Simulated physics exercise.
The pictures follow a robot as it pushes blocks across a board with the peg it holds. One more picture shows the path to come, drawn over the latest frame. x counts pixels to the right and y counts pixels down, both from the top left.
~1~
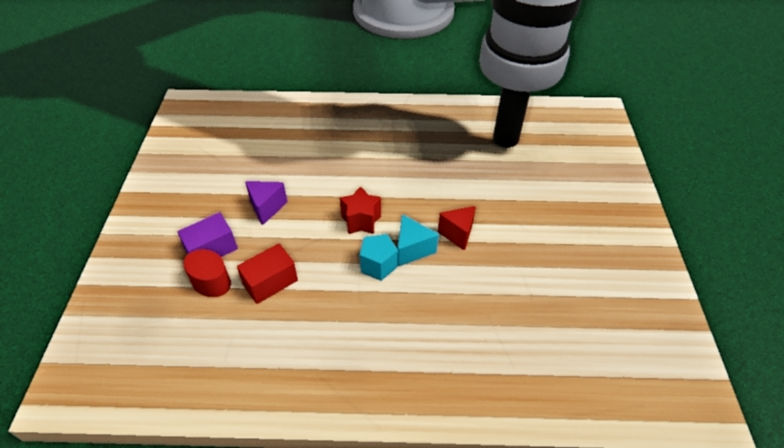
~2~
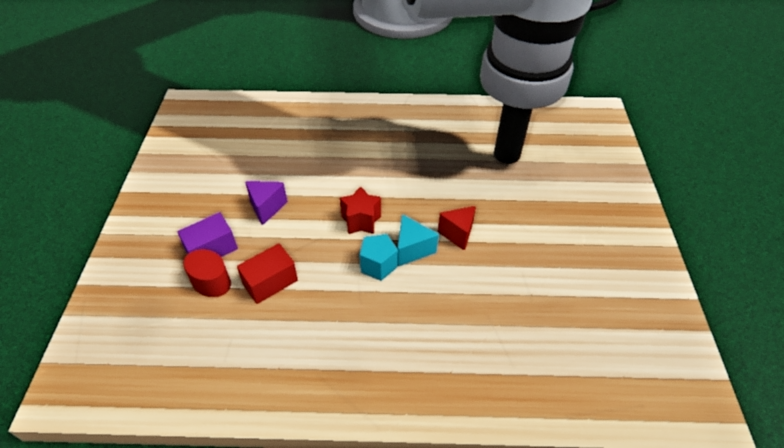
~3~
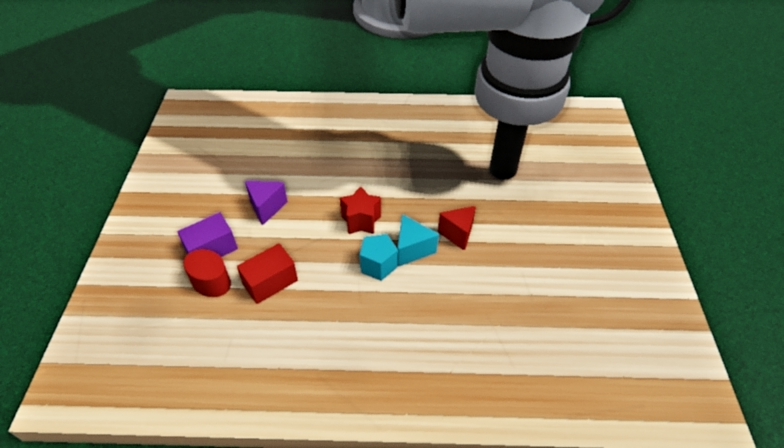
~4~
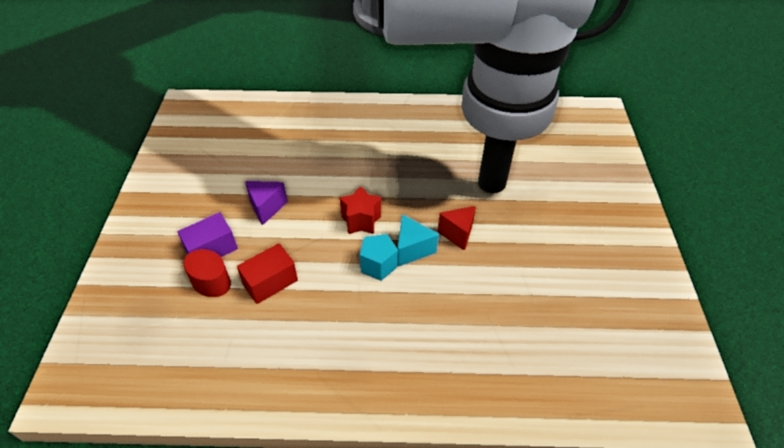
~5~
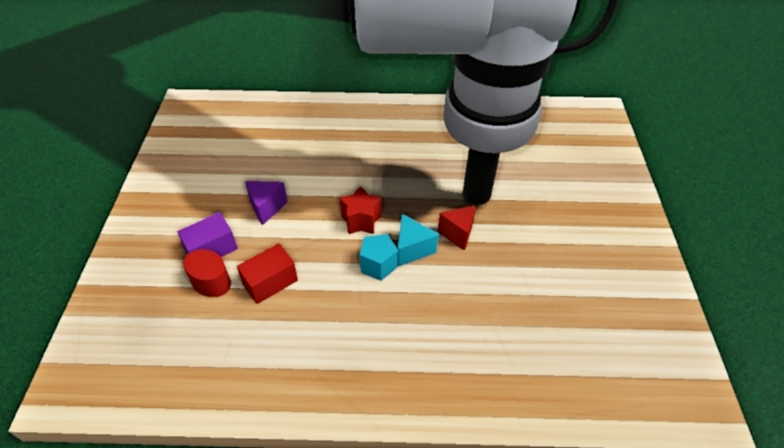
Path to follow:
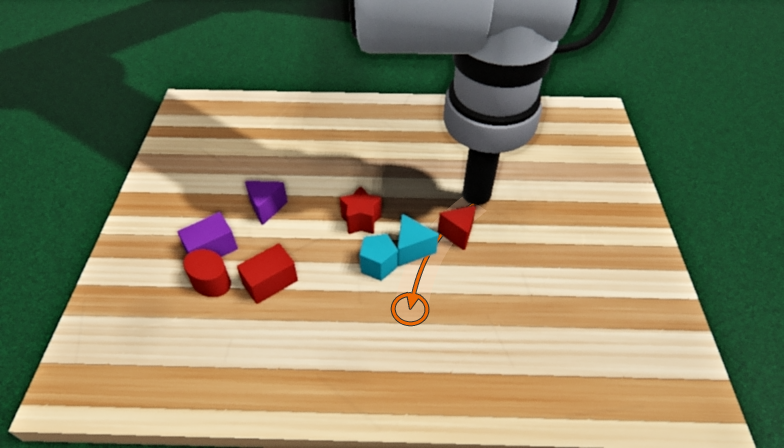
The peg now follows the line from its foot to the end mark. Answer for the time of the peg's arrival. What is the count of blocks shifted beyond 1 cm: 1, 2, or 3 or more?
My count: 3 or more.
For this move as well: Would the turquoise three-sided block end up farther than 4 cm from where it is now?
The answer is yes.
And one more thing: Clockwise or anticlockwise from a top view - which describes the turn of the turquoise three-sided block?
Clockwise from above.
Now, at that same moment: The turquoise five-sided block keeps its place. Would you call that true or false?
My answer: False.
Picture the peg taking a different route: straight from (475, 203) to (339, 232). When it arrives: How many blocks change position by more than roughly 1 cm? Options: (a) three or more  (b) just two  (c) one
The one that fits is c, one.
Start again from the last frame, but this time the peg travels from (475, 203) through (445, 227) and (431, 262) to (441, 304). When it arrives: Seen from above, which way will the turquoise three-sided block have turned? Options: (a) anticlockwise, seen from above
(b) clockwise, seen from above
Option b.
Path on the board, from (475, 203) by way of (445, 230) and (423, 265) to (410, 309).
On the path given first. One third of the way, peg (446, 222); red three-sided block (458, 231).
Two thirds of the way, peg (423, 258); turquoise five-sided block (363, 251), turned 60° clockwise; turquoise three-sided block (395, 256), turned 25° clockwise; red three-sided block (460, 243), turned 45° anticlockwise.
At the end, peg (411, 301); red star block in place; turquoise five-sided block (361, 251), turned 65° clockwise; turquoise three-sided block (382, 275), turned 65° clockwise; red three-sided block (460, 243), turned 45° anticlockwise.
